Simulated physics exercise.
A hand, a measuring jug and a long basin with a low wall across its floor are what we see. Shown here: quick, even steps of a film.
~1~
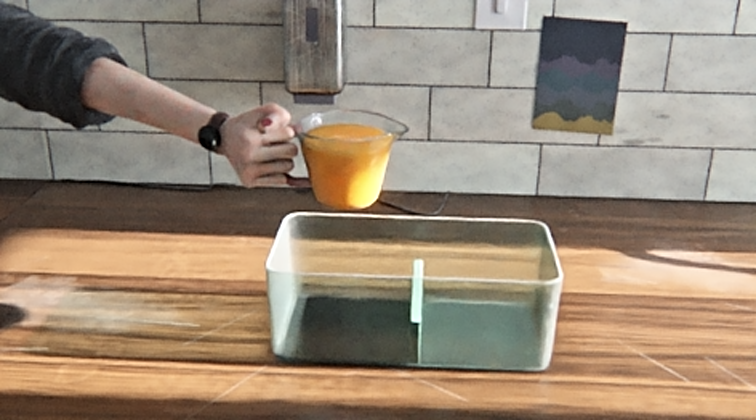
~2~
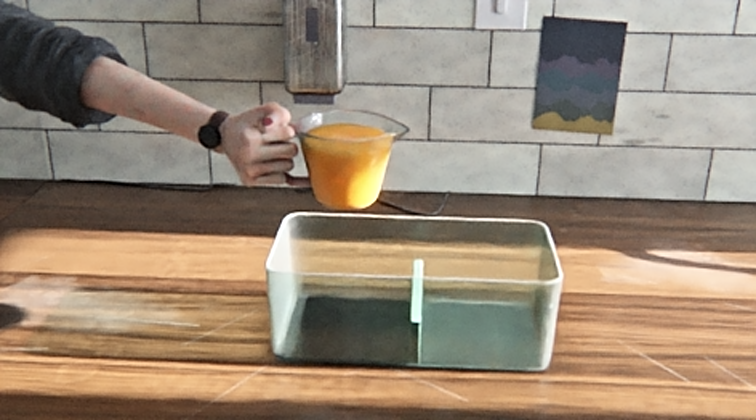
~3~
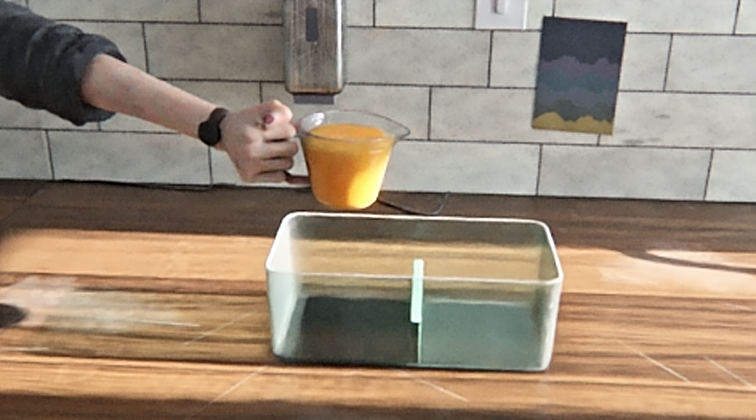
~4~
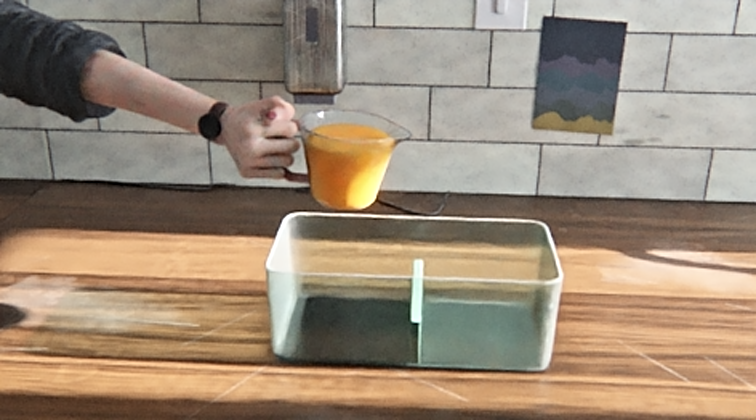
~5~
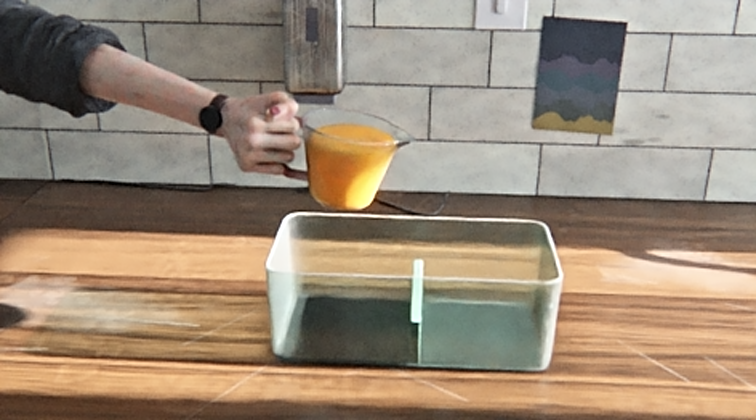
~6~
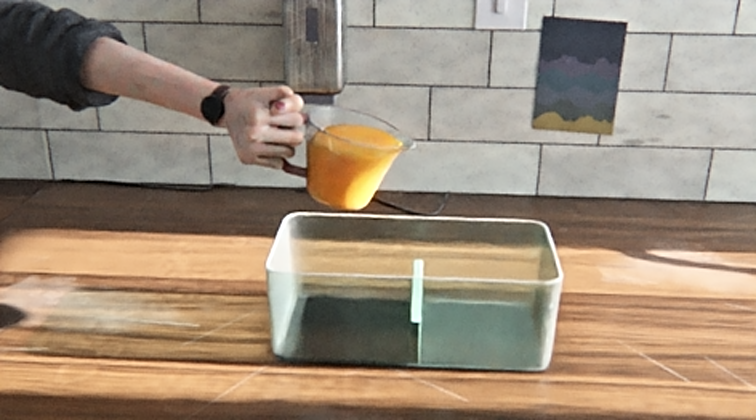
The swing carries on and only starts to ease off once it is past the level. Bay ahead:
Once still, the right segment will hold the most.
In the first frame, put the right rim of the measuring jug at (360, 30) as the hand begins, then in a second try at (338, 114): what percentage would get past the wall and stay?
First place gives some 35 %, second place some 5 %.
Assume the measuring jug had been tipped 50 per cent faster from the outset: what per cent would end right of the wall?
Around 55 per cent ends up there.
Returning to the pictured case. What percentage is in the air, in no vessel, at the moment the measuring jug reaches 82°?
Estimated: 25 per cent or thereabouts.
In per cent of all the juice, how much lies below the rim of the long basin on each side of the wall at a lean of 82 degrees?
Left: Roughly 0 %; right: Roughly 25 %.
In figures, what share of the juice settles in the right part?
Roughly 75 percent of it.
A moment on, the tilt is 82° and 49 per cent is still to pour, 0 is left of the wall and 27 right of it.
Next, the tilt is 117° and 2 per cent is still to pour, 22 is left of the wall and 74 right of it.
Then the tilt is 119° and 0 per cent is still to pour, 26 is left of the wall and 73 right of it.
Later the tilt is 119° and 0 per cent is still to pour, 26 is left of the wall and 74 right of it.
Finally, 26 per cent lies left of the wall, 74 right of it and 1 outside.
